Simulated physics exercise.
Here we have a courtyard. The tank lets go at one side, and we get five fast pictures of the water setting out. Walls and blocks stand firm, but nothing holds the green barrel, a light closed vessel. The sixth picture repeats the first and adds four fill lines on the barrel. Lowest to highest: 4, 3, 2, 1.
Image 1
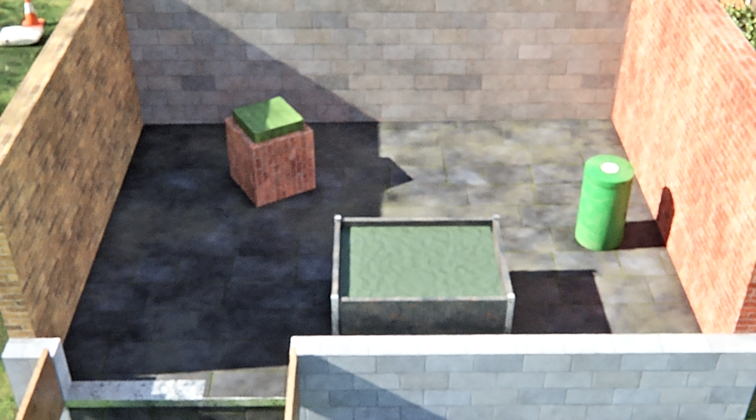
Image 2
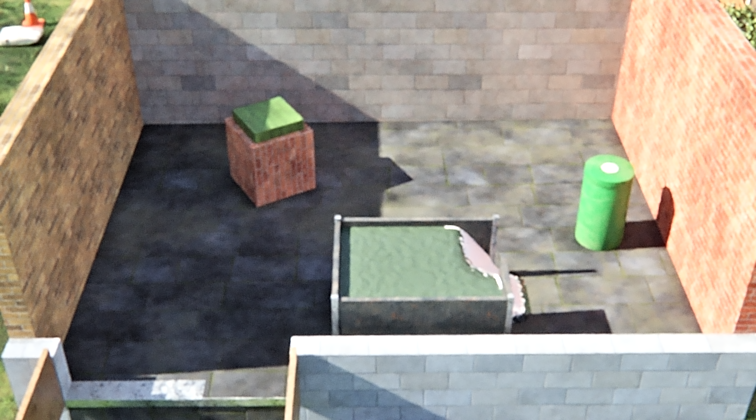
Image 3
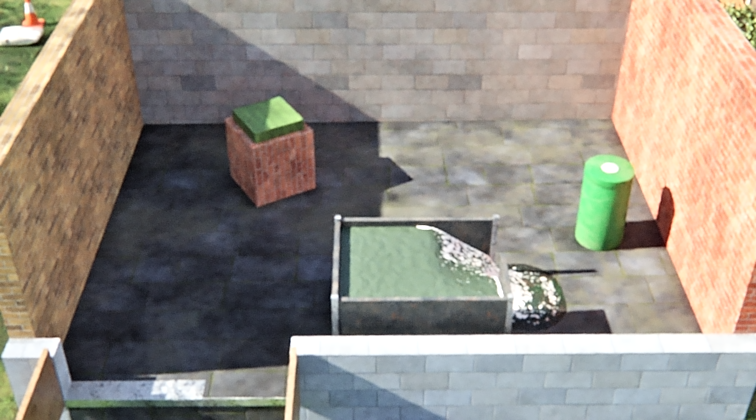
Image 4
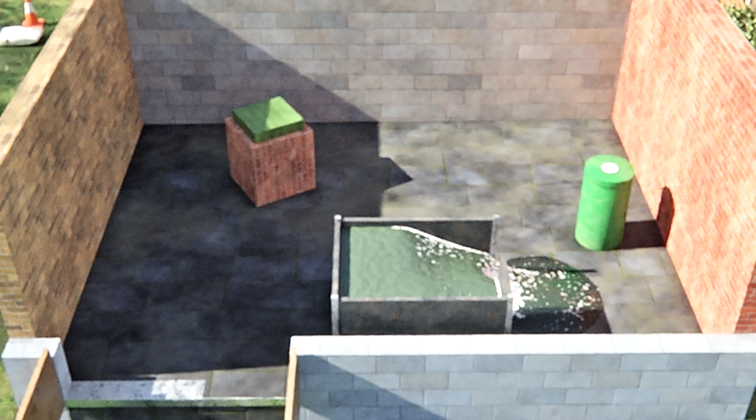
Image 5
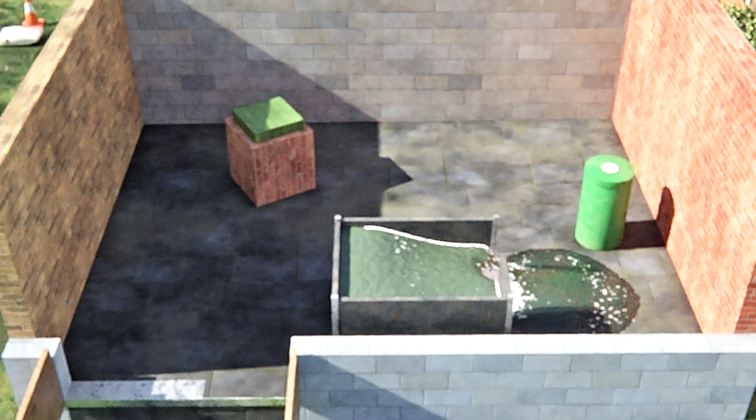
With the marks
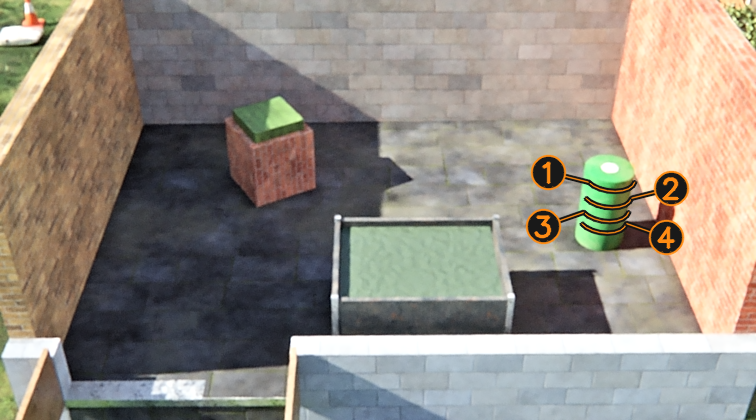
In a walled courtyard with a brick block and a green barrel, a full tank of greenish water opened at its right side, and foamy water poured out and spread rightward across the paving.
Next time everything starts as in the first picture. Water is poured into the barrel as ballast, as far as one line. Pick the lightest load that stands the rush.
Choose 4.
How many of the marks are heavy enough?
All of the four.
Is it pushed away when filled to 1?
No.
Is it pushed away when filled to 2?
No, not at all.
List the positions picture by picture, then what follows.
Lid of the green barrel at (611, 168); tank full, its middle at (419, 263); open gate at (177, 341).
Water covers 1 % of the ground and is seen nearest the barrel at (513, 277).
Water covers 2 % of the ground and is seen nearest the barrel at (535, 271).
Water covers 4 % of the ground and is seen nearest the barrel at (570, 271).
Lid of the green barrel at (611, 168); water covers 6 % of the ground and is seen nearest the barrel at (572, 256).
On the marked copy, 1 at (615, 191); 2 at (612, 207); 3 at (609, 221); 4 at (607, 233); from the bottom up 4, 3, 2, 1.
If 1 is chosen, it does not move.
If 2 is chosen, it does not move.
If 3 is chosen, it does not move.
If 4 is chosen, it does not move.
